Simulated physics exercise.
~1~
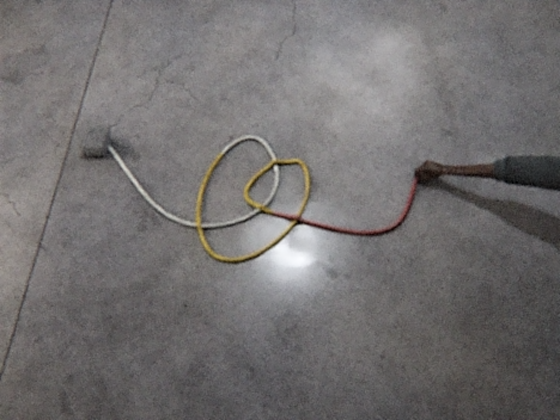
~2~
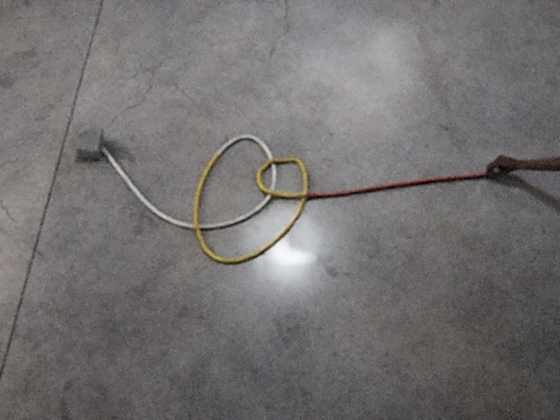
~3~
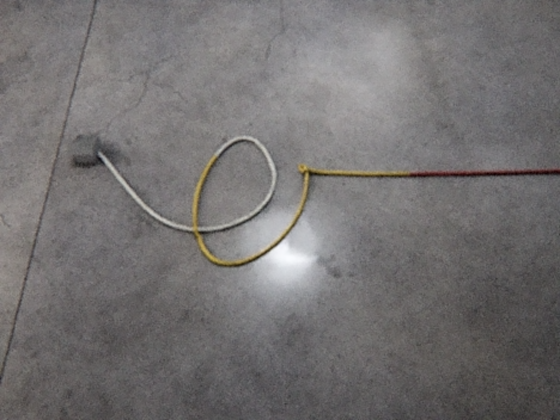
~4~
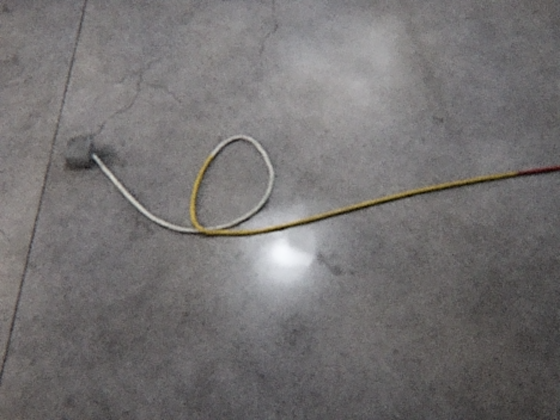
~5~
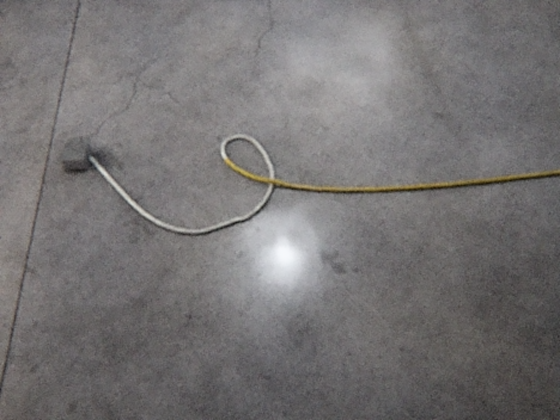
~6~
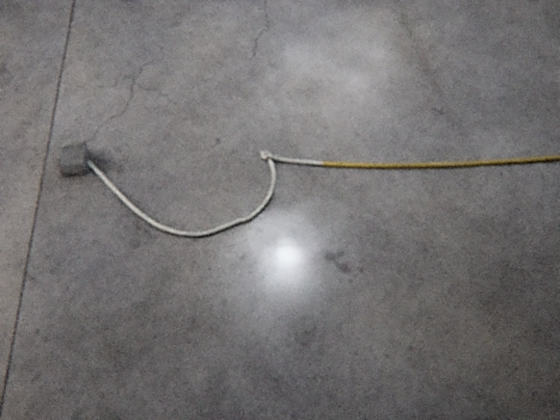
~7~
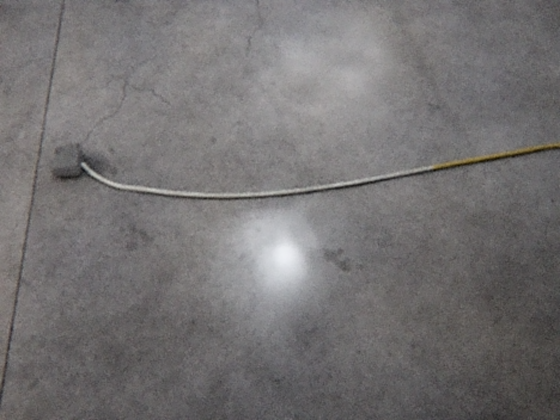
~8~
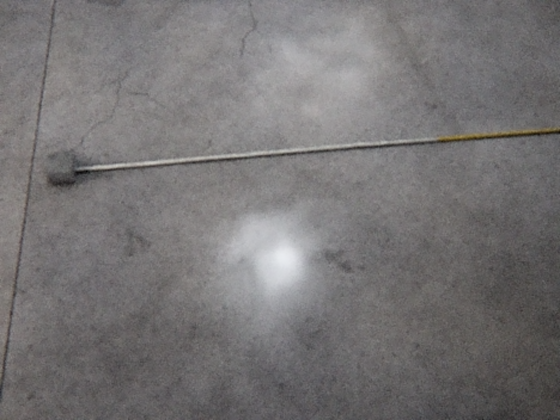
An arm with a dark sleeve reaches in from the right, its hand gripping the red end of a rope on a grey concrete workshop floor, seen from above. The rope runs from a small grey block at the left through a white stretch and yellow loops to the red section. The hand pulls the red end rightward and leaves view as the smaller yellow loop tightens and opens out. The larger loop then shrinks, narrows to a tiny kink in the white part, and disappears. The slack lifts out, leaving the white and yellow rope stretched straight from the block, with no knot.
